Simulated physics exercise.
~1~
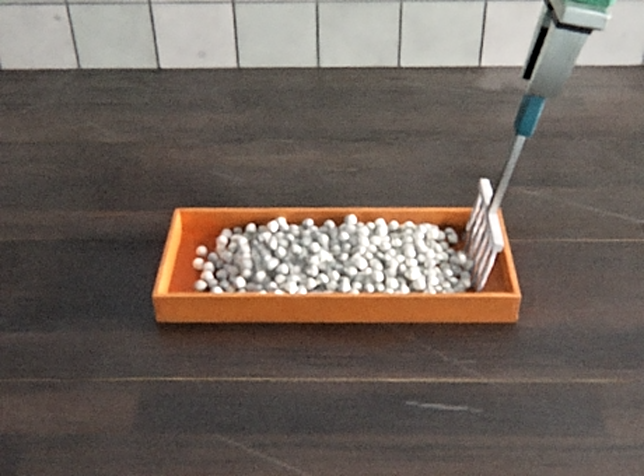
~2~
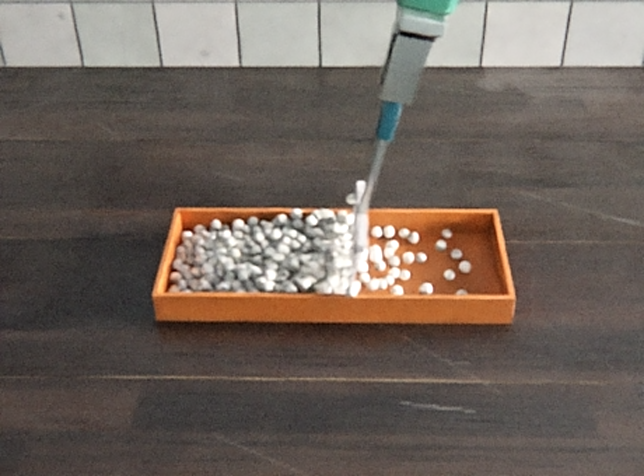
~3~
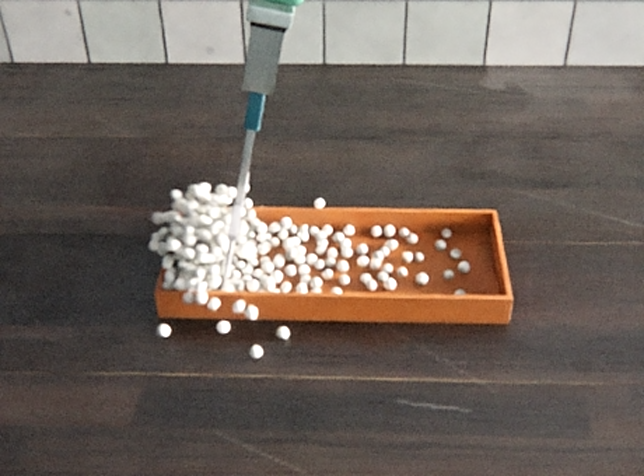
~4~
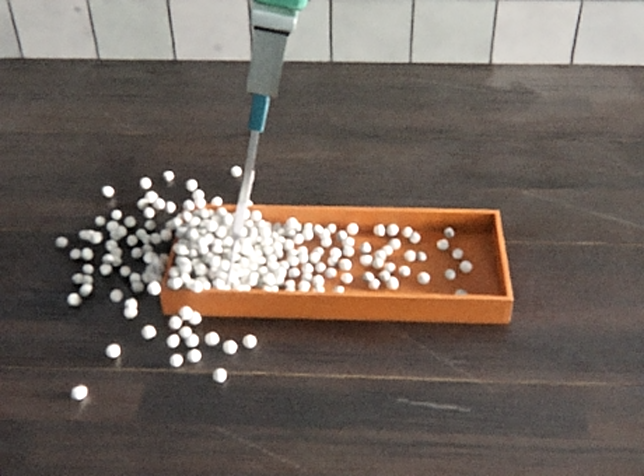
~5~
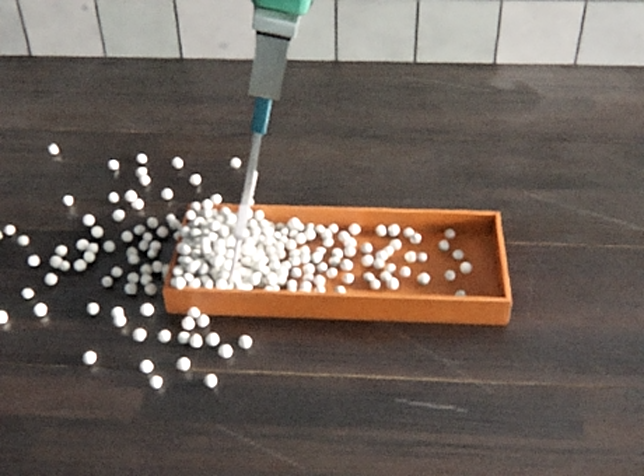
White beads spilled over the left end of an orange tray after a robot arm swept them leftward with a comb, piling them up until many scattered across the dark tabletop, while the rest stayed heaped inside around the stopped comb.
